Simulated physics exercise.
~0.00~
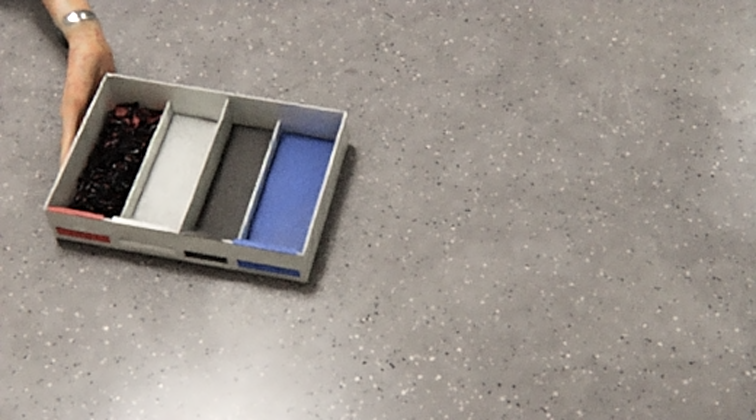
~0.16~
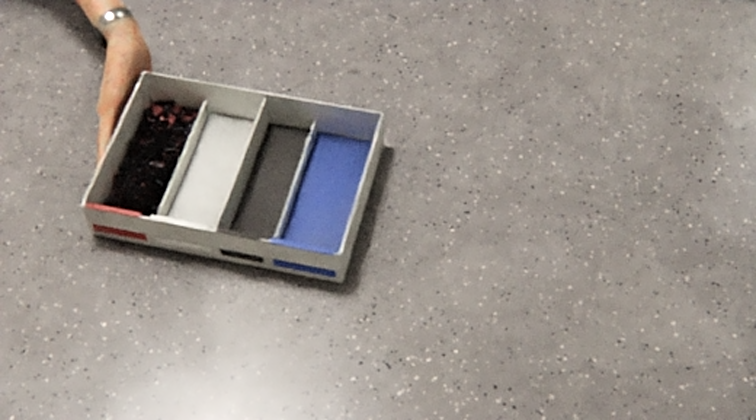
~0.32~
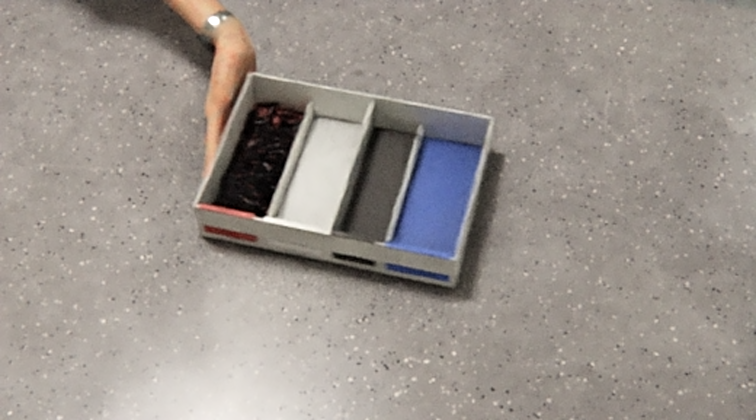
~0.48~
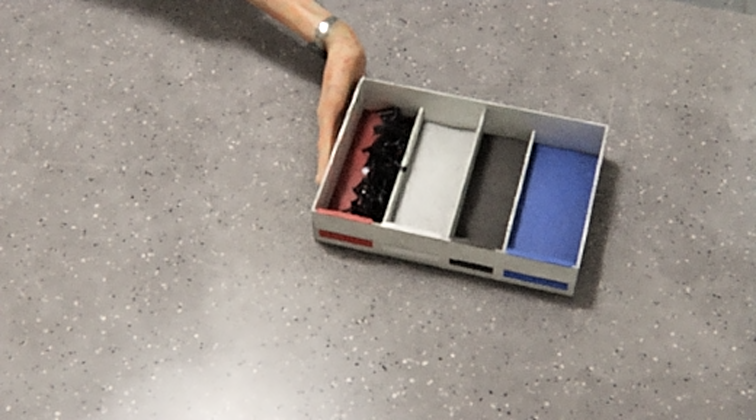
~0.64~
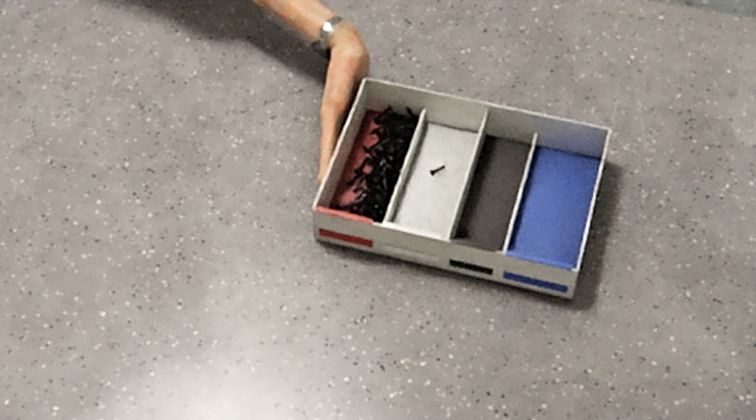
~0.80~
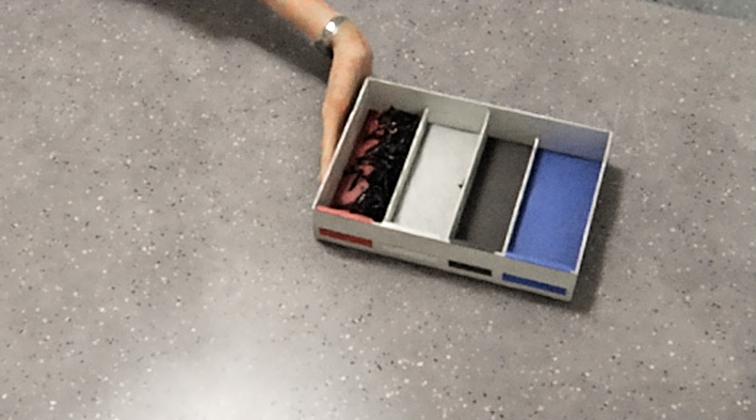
A light grey tray with four compartments slid to the right across a speckled surface, a hand at its left side, and stopped; the black screws shifted about in the red section, and nearly all were still there at the end.
